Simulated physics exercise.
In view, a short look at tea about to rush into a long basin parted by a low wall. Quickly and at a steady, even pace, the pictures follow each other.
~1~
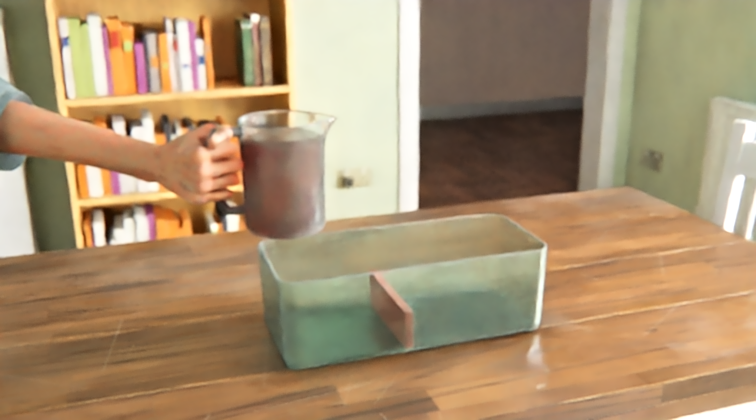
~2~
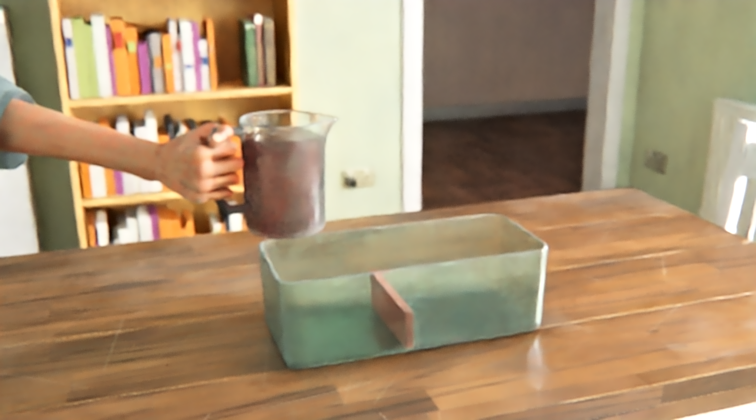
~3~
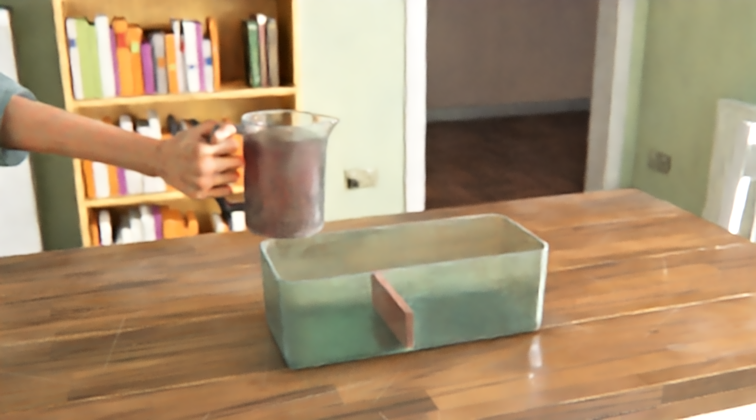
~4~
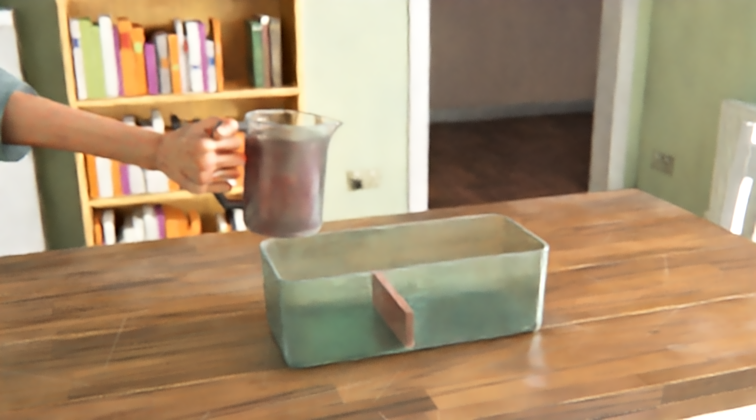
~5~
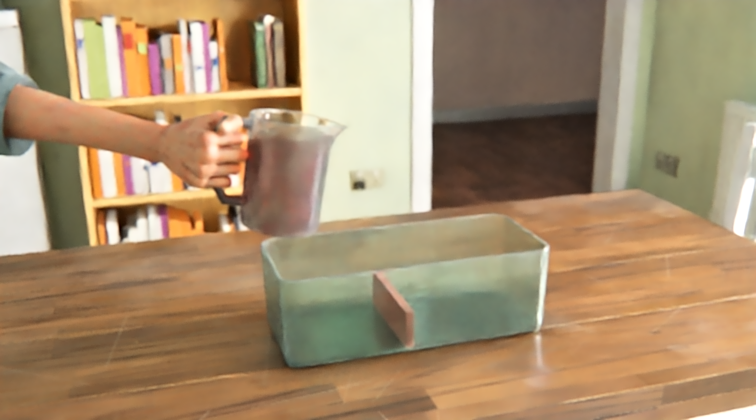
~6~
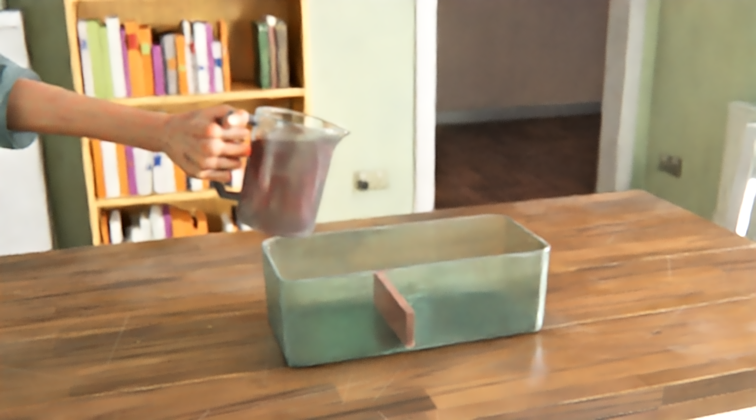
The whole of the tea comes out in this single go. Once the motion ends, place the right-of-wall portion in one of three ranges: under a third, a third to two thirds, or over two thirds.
It falls in the range a third to two thirds.
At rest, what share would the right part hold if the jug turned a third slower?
Around 55 per cent ends up there.
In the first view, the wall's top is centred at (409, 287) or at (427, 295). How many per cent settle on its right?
First try around 10 percent; second try around 5 percent.
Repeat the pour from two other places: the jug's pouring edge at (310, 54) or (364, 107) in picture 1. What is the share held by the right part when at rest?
About 30 % the first time, about 90 % the second.
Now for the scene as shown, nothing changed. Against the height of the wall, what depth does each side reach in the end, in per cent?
On the left it sits near 40, while on the right it sits near 30.
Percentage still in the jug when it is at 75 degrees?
About 80 %.
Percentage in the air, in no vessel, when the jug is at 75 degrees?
15 %.
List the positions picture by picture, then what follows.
In the first picture, it leans 0°; its right rim is at (337, 117); the tea meets the walls at (242, 139) and (322, 132); the long basin's rim runs from (268, 263) to (523, 231); the wall's top is at (390, 291).
In the second picture, it leans 1°; its right rim is at (338, 117); the tea meets the walls at (243, 138) and (322, 132).
In the third picture, it leans 2°; its right rim is at (340, 119); the tea meets the walls at (245, 137) and (324, 133).
In the fourth picture, it leans 6°; its right rim is at (343, 121); the tea meets the walls at (246, 137) and (327, 132).
In the fifth picture, it leans 10°; its right rim is at (347, 125); the tea meets the walls at (249, 137) and (331, 133).
In the sixth picture, it leans 15°; its right rim is at (351, 131); the tea meets the walls at (251, 143) and (337, 135).
A moment on, the jug is tipped on its side and 80 per cent is still to pour, 0 is left of the wall and 6 right of it.
Next, the jug is tipped right over and 27 per cent is still to pour, 22 is left of the wall and 38 right of it.
Then the jug is tipped right over and 2 per cent is still to pour, 52 is left of the wall and 44 right of it.
Later the jug is tipped right over and 0 per cent is still to pour, 54 is left of the wall and 45 right of it.
In the end 54 per cent lies left of the wall, 45 right of it and 1 outside.
